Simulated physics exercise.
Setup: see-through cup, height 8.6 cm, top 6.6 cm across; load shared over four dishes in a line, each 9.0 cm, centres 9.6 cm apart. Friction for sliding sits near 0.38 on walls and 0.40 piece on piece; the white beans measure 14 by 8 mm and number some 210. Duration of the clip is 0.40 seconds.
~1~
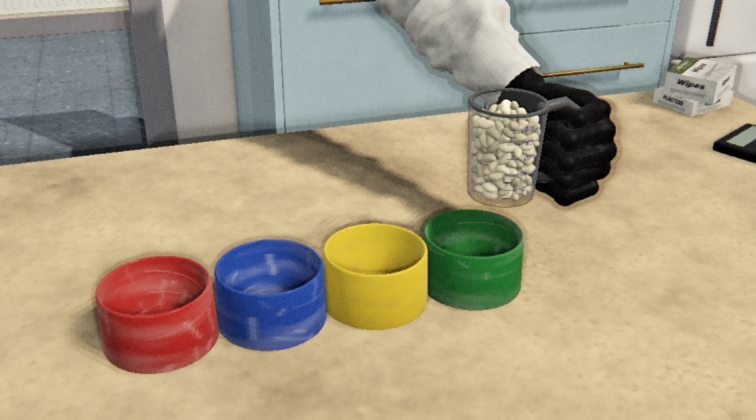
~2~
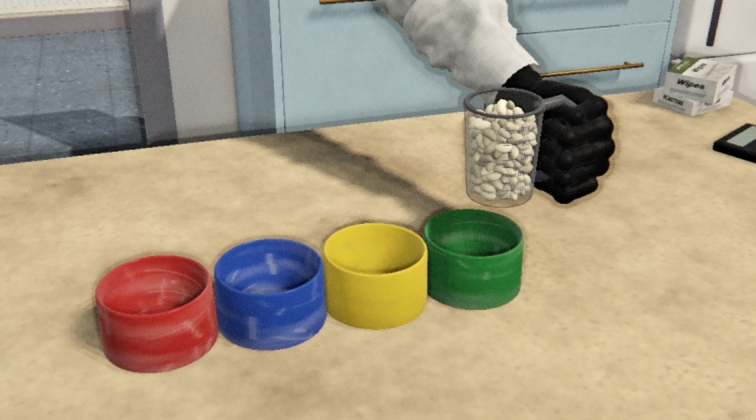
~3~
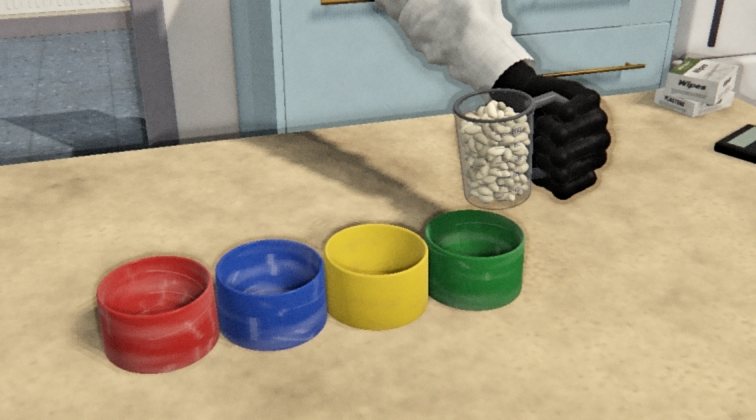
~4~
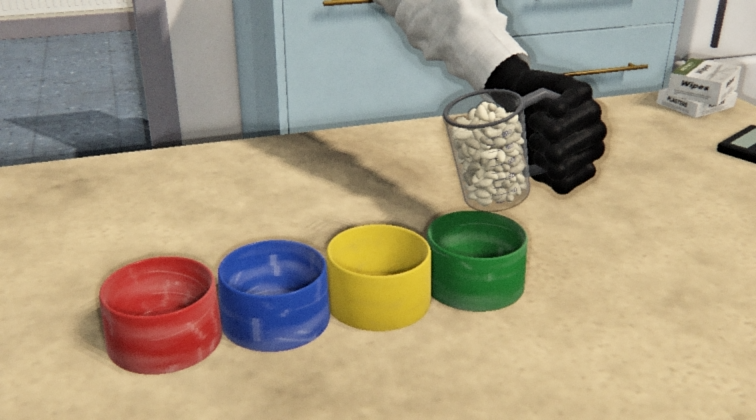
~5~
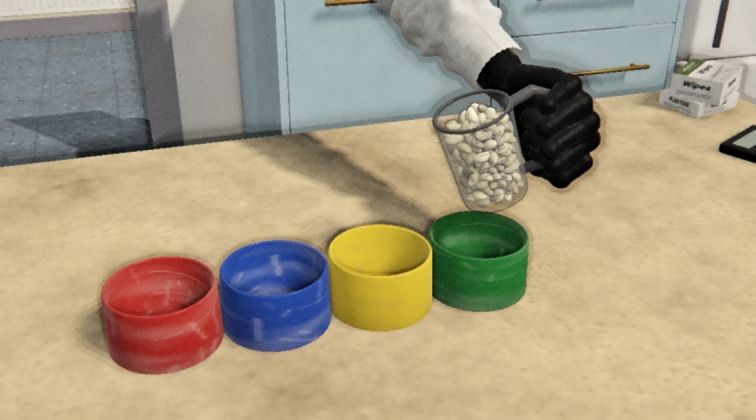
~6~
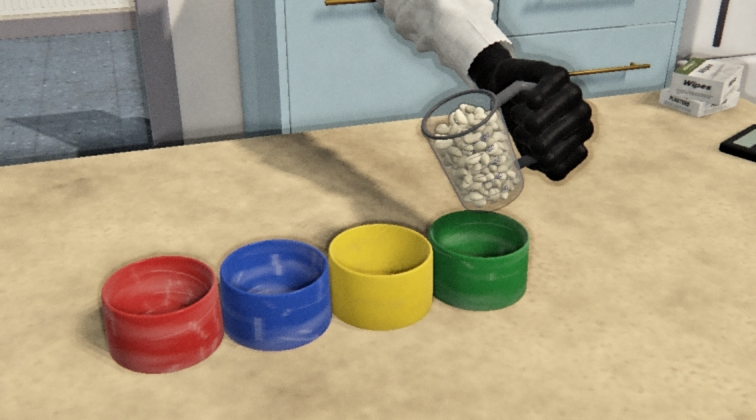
On a countertop, a black-gloved hand tilts a clear cup of white beans leftward.
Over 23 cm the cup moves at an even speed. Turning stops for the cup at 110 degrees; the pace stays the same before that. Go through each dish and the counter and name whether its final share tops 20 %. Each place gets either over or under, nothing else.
Result: Red: Not in excess of a fifth; blue: In excess of a fifth; green: Not in excess of a fifth; yellow: Not in excess of a fifth; counter: Not in excess of a fifth.
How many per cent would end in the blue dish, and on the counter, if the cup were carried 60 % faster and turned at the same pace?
Blue: 10; counter: 0.
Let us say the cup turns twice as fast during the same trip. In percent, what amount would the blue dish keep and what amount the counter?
Shares: Blue at 30; counter at 10.
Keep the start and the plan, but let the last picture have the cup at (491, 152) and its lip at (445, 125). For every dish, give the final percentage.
Red 0; blue 70; green 0; yellow 20.
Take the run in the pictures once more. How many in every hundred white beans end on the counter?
Roughly 0 per cent.
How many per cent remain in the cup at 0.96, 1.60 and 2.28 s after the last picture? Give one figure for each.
In turn: 90, 20, 0.
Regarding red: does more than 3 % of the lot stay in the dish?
As for red: That's right.
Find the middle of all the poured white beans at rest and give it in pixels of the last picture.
When it all comes to rest, the middle is near (261, 302).
Then, 0.96 s after the last picture, tilt 97 degrees; cup holds 90 %, blue 10 %.
Then, 1.60 s after the last picture, tilt 110 degrees; cup holds 20 %, blue 75 %.
Then, 2.28 s after the last picture, tilt 110 degrees; cup holds 0 %, red 10 %, blue 85 %.
In the end, red 10 %, blue 85 %, green 0 %, yellow 0 %, counter 0 %.
